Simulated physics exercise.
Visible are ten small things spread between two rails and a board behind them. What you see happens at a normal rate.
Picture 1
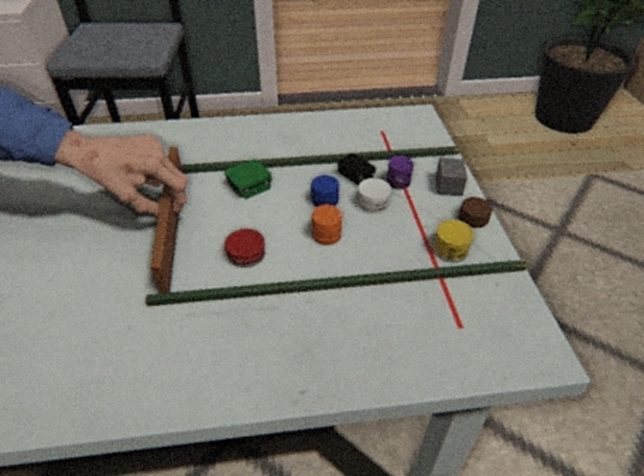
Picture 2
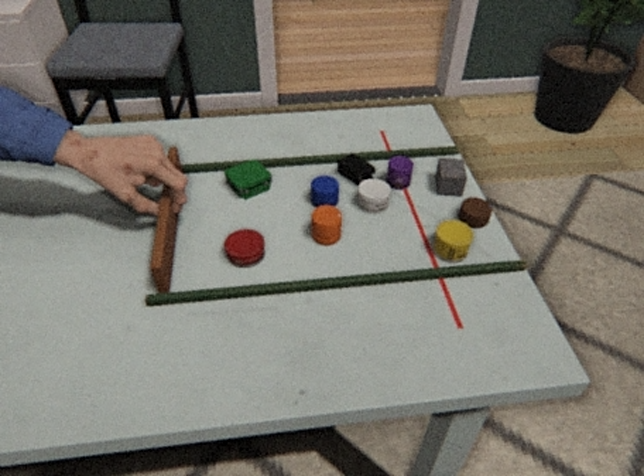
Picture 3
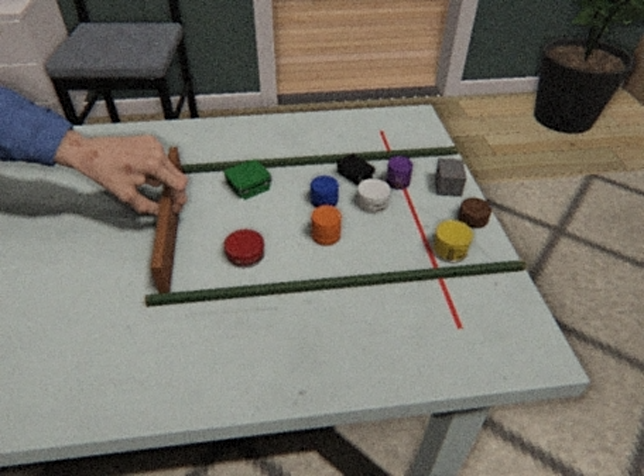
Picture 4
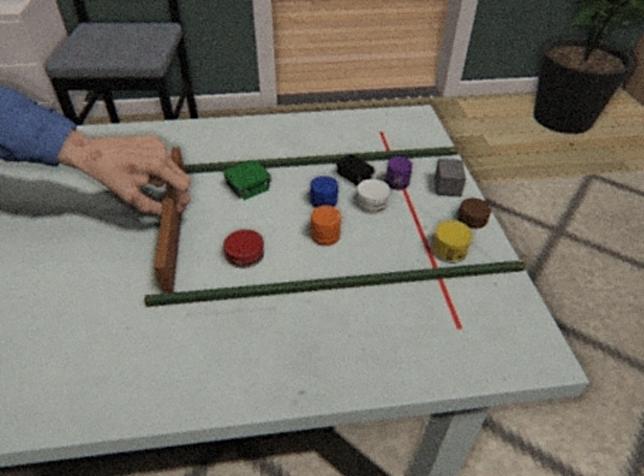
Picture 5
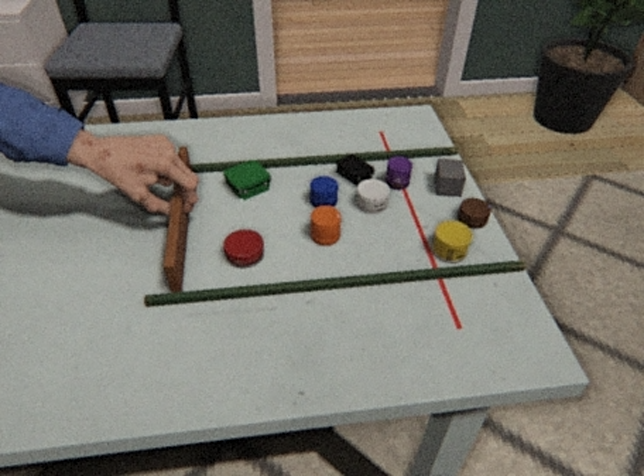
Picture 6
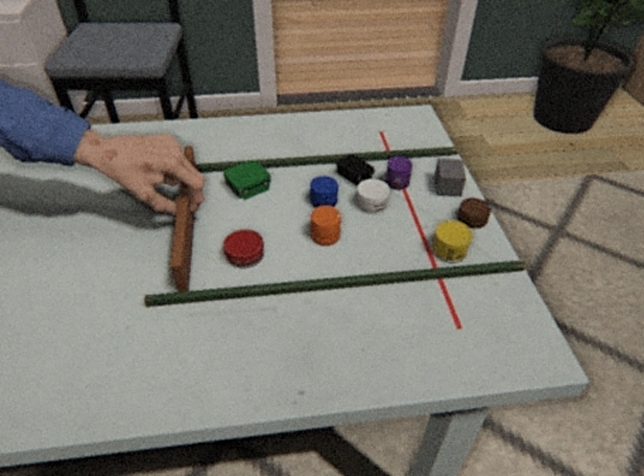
A hand in a blue sleeve holds a reddish-brown board upright at the left and, after barely moving at first, slides it slightly rightward between two dark green rails. The pale table is seen from above at an angle, a chair and plant behind. Red, green, blue, orange, white, black, purple, yellow, brown and grey pieces sit still near a red line, the view steady.
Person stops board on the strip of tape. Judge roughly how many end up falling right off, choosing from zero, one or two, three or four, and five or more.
It is zero.
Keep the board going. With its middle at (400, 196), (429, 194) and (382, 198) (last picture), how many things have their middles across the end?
Taking the places in turn, the counts are 0, 1 and 0.
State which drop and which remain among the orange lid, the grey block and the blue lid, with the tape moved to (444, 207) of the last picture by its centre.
Going in order, the orange lid keeps its spot, then the grey block goes off the edge, then the blue lid keeps its spot.
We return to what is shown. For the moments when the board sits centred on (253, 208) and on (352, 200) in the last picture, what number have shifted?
By then 2, and later 7.
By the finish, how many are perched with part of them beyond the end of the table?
1.
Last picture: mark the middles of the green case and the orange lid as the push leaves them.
Green case at (418, 173), orange lid at (431, 207).
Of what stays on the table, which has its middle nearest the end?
Foremost one: Grey block.
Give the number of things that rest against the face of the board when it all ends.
At rest, 4 are in contact.
A little later, none off yet; brown lid at rest near (474, 213); grey block at rest near (450, 177); yellow tin at rest near (451, 242).
When it is over, the number that fall off is zero.
